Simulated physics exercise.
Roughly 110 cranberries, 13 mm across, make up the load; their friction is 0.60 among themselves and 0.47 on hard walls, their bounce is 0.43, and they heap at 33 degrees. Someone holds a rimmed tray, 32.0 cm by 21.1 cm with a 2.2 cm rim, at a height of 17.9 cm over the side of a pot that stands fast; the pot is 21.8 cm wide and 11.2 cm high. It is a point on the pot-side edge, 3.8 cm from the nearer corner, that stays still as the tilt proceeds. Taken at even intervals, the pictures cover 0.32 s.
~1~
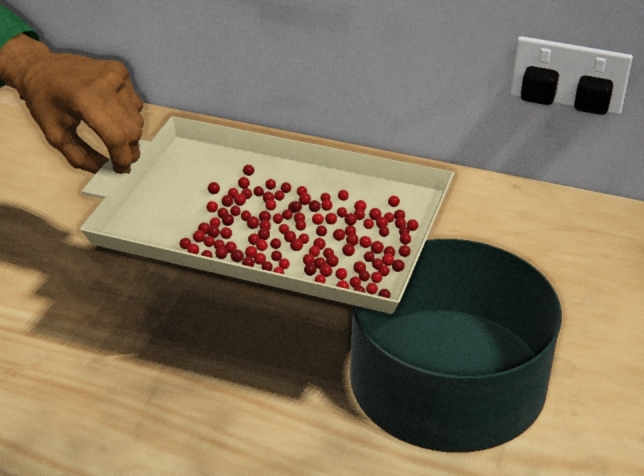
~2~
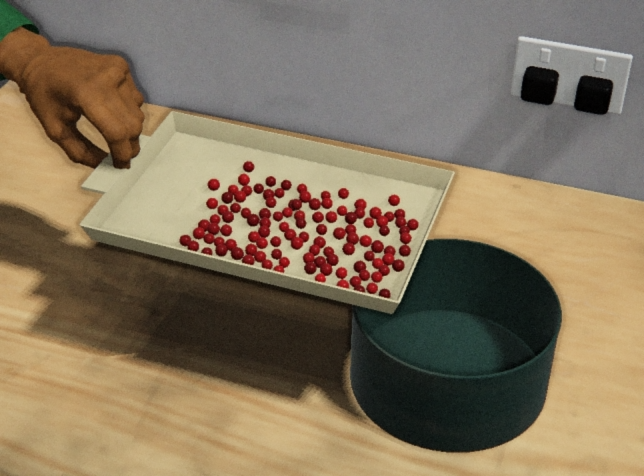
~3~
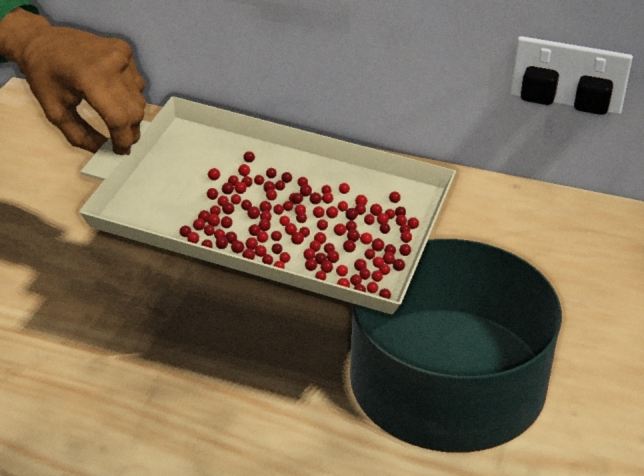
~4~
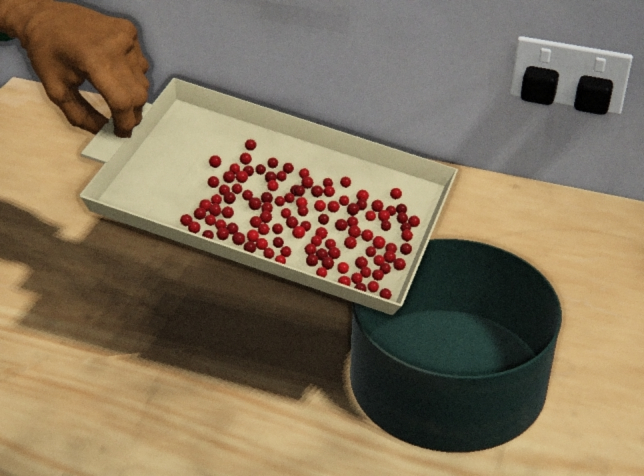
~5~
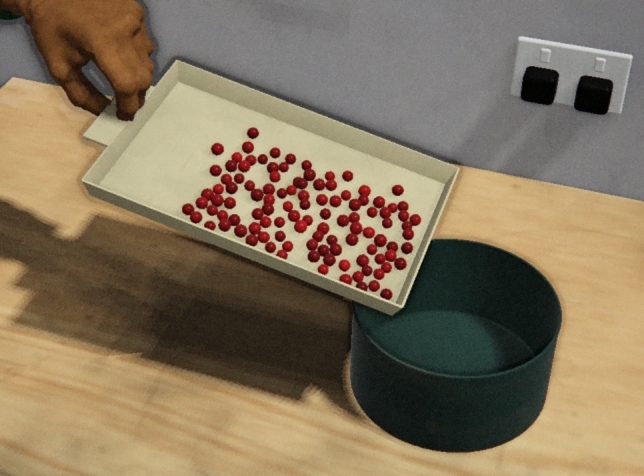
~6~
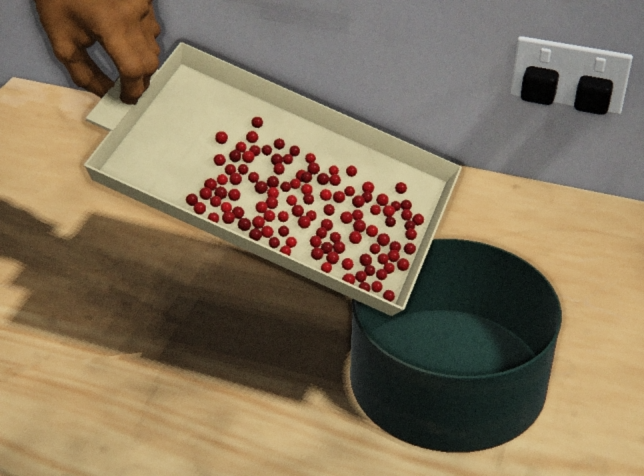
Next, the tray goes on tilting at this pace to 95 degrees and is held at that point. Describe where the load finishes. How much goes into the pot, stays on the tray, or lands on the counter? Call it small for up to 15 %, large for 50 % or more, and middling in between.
Pot - large, tray - small, counter - middling.
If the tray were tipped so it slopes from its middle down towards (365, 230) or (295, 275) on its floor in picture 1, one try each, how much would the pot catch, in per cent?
The share comes to roughly 95 in a hundred, then roughly 0 in a hundred.
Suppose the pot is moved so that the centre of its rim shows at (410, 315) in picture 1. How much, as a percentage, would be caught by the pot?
Estimate: ~ 85 %.
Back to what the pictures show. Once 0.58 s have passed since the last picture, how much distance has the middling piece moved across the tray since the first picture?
By then it sits near 6 cm from where it began.
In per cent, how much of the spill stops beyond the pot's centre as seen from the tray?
That comes to roughly 80 percent.
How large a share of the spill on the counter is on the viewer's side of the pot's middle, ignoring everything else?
About 100 percent of the spill.
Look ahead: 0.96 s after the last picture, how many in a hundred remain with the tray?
Around 100 percent.
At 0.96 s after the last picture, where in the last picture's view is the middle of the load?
Around (408, 232).
Then, 0.58 s after the last picture, tilt 54 degrees; the tray holds 100 %, the pot 0 %.
Then, 0.96 s after the last picture, tilt 78 degrees; the tray holds 100 %, the pot 0 %.
Then, 1.43 s after the last picture, tilt 95 degrees; the tray holds 5 %, the pot 50 %.
In the end, pot 60 %, tray 0 %, counter 40 %.
